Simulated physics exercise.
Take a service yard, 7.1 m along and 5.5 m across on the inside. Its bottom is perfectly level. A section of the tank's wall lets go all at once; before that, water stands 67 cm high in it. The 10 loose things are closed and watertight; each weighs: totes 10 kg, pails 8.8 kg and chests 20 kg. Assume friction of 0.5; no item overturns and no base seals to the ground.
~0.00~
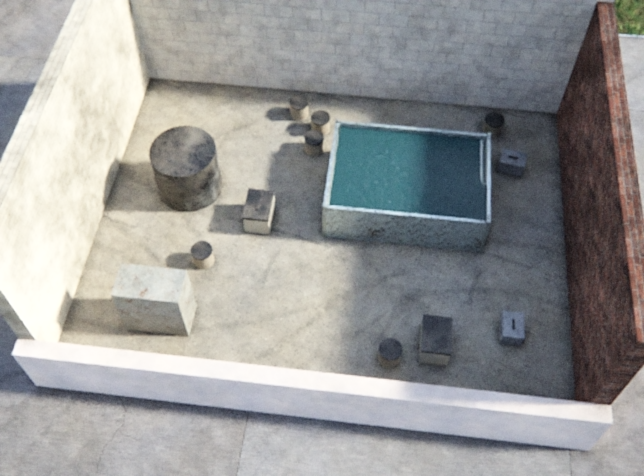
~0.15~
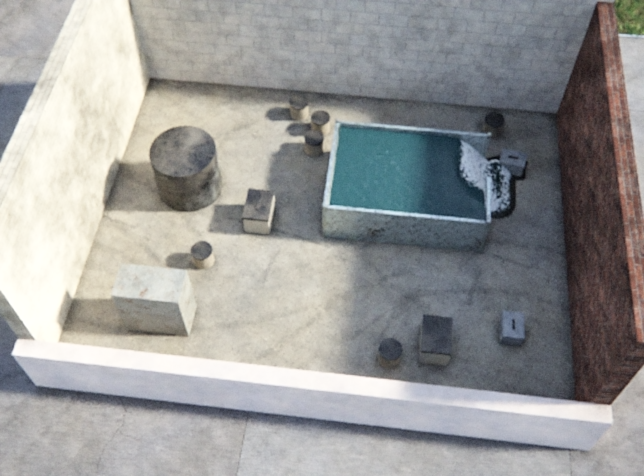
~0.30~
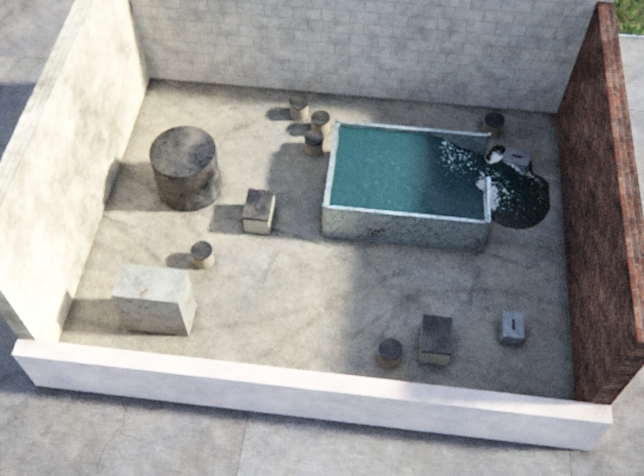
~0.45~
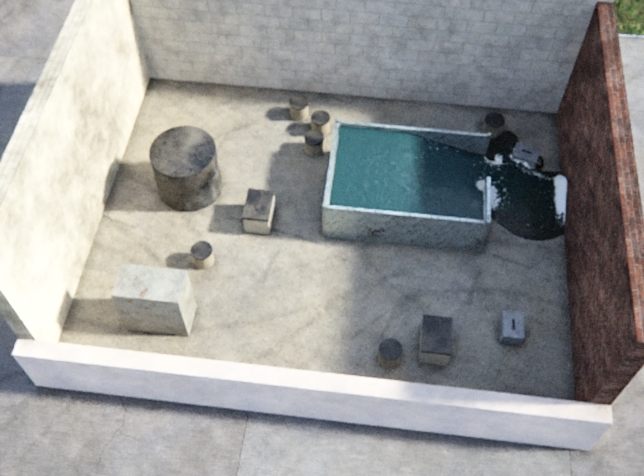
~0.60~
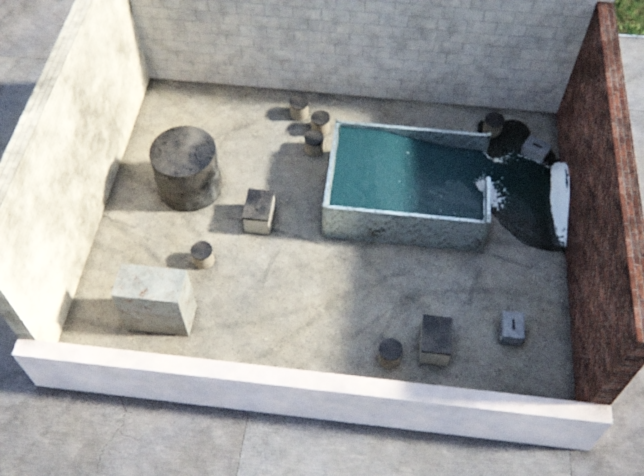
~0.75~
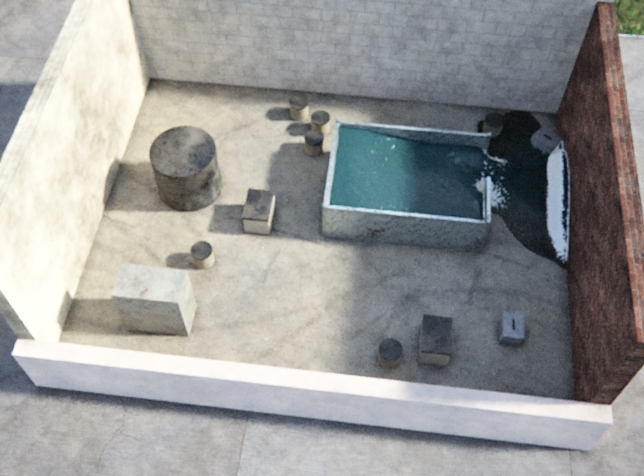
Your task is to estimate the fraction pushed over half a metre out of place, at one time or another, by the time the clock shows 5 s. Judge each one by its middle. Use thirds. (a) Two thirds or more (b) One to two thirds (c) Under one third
b.
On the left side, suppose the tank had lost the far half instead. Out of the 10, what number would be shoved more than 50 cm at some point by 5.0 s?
The count would be 3.
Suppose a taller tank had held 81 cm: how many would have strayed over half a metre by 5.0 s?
In that case the number is 7.
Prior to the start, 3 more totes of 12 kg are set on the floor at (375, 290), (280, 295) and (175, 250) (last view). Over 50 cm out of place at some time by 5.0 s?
Within it, within it, within it.
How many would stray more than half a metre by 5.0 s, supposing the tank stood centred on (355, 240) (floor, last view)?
So the tally would be 3.
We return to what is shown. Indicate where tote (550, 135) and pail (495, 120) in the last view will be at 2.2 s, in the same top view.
Roughly (459, 126), then roughly (465, 139).
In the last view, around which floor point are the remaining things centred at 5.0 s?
The centre sits near (262, 215).
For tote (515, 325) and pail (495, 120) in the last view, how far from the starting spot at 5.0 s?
Object 1: 250 cm. Object 2: 400 cm.
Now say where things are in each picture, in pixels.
In the first picture, a tote at (513, 158), on the bottom; a pail at (321, 117), on the bottom; water covers 3.7 m2; 0 of 10 have shifted.
In the second picture, a tote at (513, 158), on the bottom; a pail at (321, 117) rests on the ground; water covers 4.2 m2; 0 of 10 have shifted.
In the third picture, a tote at (517, 156) rests on the ground, 7 cm from its start; a pail at (321, 117) rests on the ground; water covers 4.8 m2; 1 of 10 have shifted.
In the fourth picture, a tote at (527, 152), on the bottom, 26 cm from its start; a pail at (321, 117), on the bottom; 5.5 m2 under water; 1 of 10 have shifted.
In the fifth picture, a tote at (537, 146) rests on the ground, 49 cm from its start; a pail at (321, 117) rests on the ground; 5.9 m2 under water; 1 of 10 have shifted.
In the sixth picture, a tote at (548, 137) rests on the ground, 75 cm from its start; a pail at (321, 117) rests on the ground; 6.4 m2 under water; 1 of 10 have shifted.
After 1.1 s 1 of 10 are over 50 cm from their spots; 1 afloat.
After 2.2 s 2 of 10 are over 50 cm from their spots; 1 afloat.
After 3.5 s 4 of 10 are over 50 cm from their spots; 3 afloat.
After 5.0 s 6 of 10 are over 50 cm from their spots, and 6 have been at some point; 0 afloat.
